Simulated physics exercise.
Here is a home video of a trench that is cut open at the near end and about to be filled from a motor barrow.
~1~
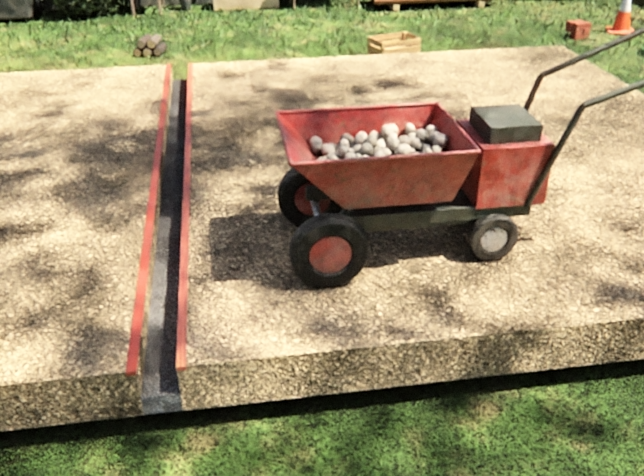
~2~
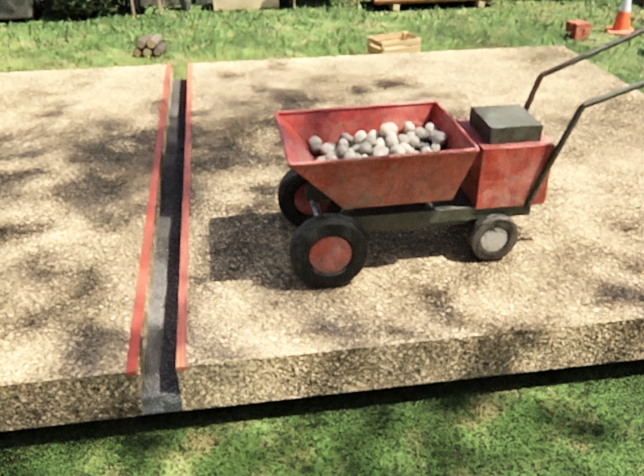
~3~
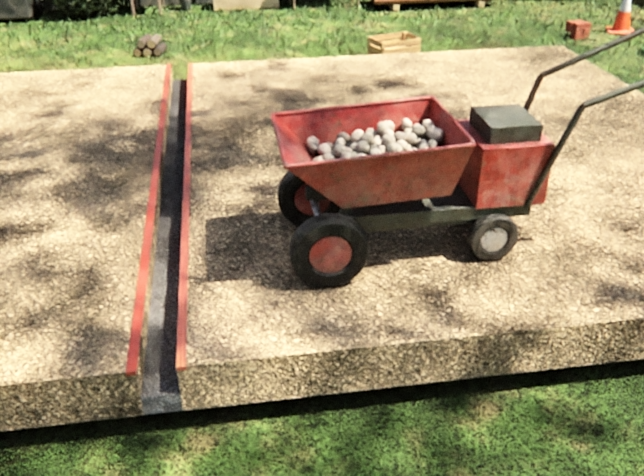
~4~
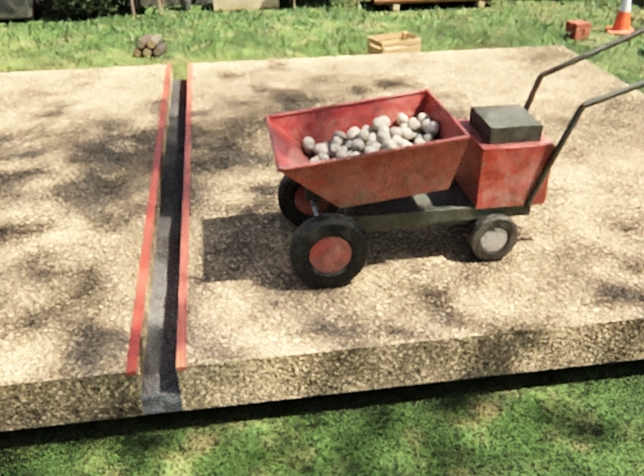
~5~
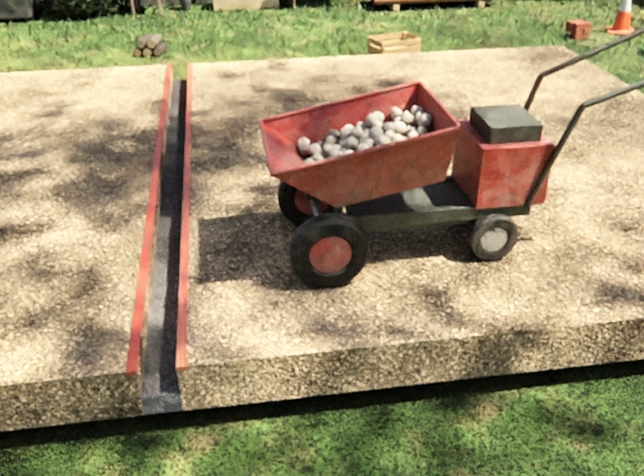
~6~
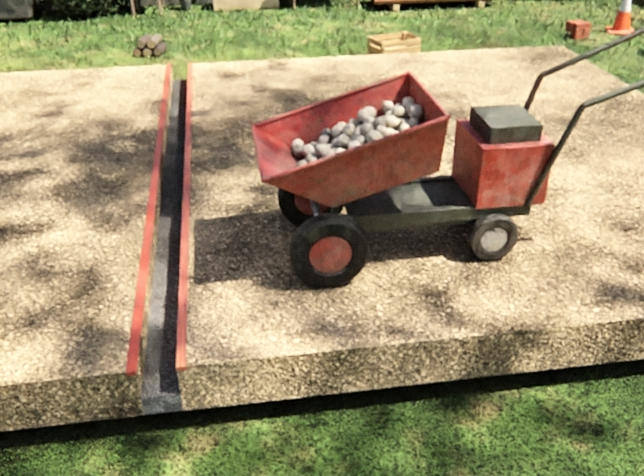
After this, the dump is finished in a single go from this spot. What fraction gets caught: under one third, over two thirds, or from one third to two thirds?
By the look of it, the trench catches a moderate share, one-third to two-thirds.
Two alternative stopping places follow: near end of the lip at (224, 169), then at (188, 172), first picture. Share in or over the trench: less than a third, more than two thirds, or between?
Note - position 1: Under a third; position 2: Under a third.
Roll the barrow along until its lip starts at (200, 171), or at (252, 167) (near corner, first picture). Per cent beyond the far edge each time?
Some 100 % then some 40 %.
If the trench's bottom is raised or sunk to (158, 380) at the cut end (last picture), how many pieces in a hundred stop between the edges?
That would give roughly 40 percent.
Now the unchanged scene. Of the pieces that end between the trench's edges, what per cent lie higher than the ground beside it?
My guess is some 25 per cent.
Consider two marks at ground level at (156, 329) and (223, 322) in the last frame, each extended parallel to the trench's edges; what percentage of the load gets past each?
Close to 40 % and 100 %, in that order.
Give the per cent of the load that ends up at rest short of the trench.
25 %.
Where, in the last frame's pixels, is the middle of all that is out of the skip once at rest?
Somewhere around (166, 260) in the last picture.
Soon after the last picture, skip tipped steeply; all in the skip.
A little later, skip tipped right over; most in the skip; about a quarter short of the trench; a stray few in or heaped over the trench; a stray few falling.
Later still, skip tipped right over; a small part in the skip; about a quarter short of the trench; about half in or heaped over the trench; about a quarter beyond it.
At rest, skip tipped right over; about a quarter short of the trench; about half in or heaped over the trench; about a quarter beyond it.
